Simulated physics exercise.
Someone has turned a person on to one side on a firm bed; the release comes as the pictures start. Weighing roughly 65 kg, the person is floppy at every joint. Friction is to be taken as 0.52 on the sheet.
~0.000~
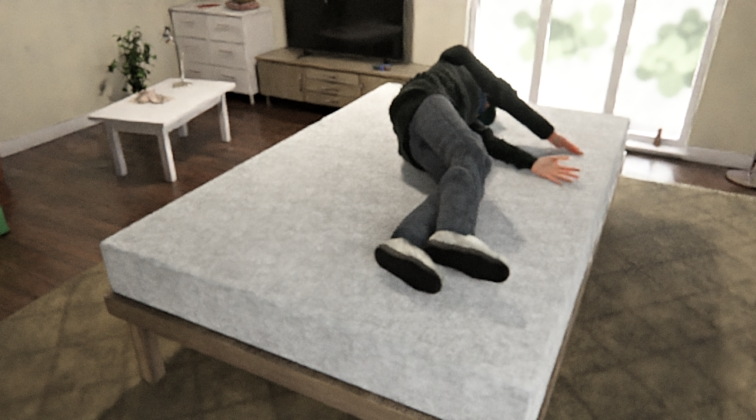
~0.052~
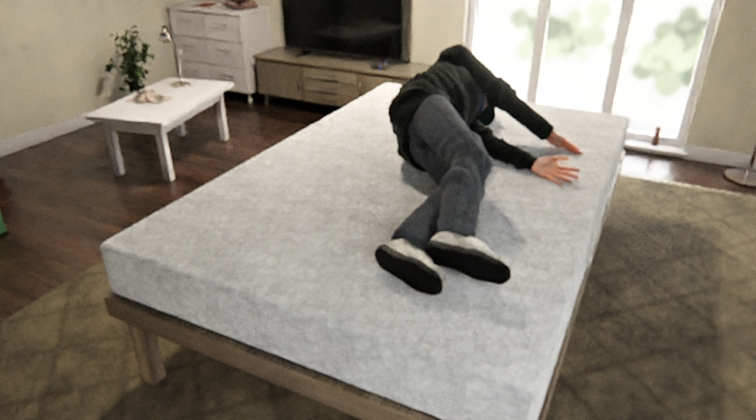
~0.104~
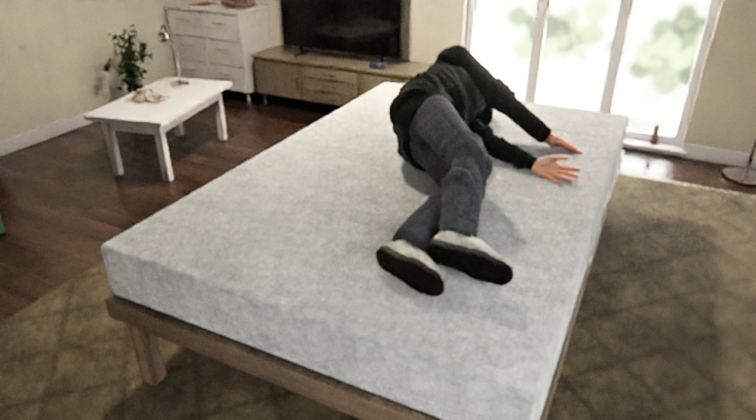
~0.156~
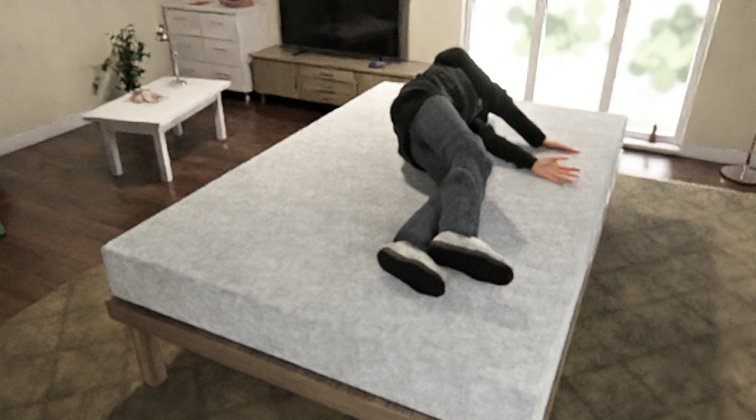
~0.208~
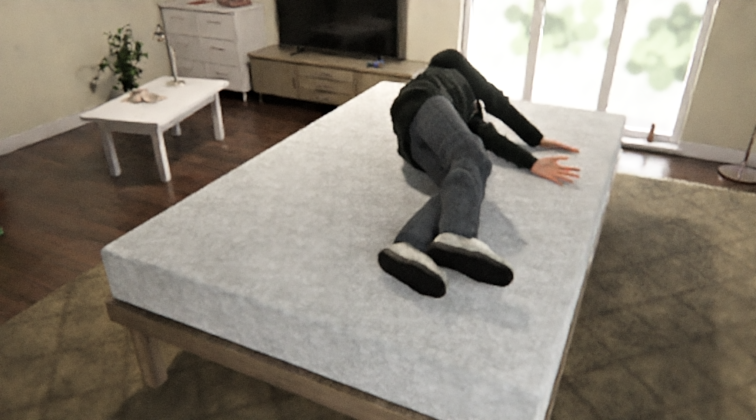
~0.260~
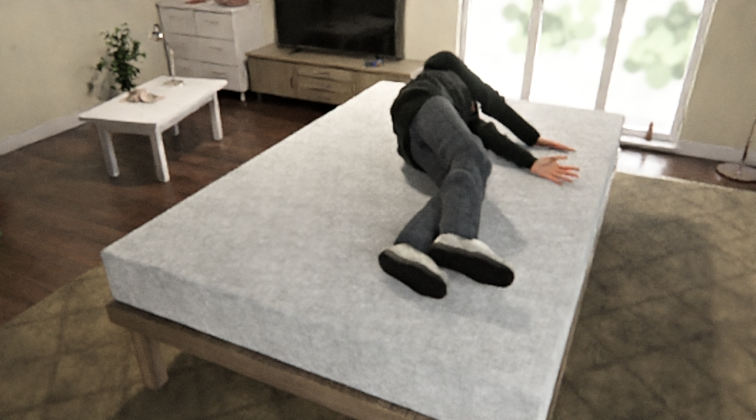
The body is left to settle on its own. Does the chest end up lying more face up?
Yes.
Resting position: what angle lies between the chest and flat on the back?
The chest ends up turned about 50° from lying flat on its back.
After 0.54 s the chest is turned 60° from lying flat on the back, near (431, 101) in the last picture's view.
After 0.94 s the chest is turned 55° from lying flat on the back, near (427, 102) in the last picture's view.
After 1.54 s the chest is turned 50° from lying flat on the back, near (426, 102) in the last picture's view.
When all is still (2.5 s), chest sinks back.
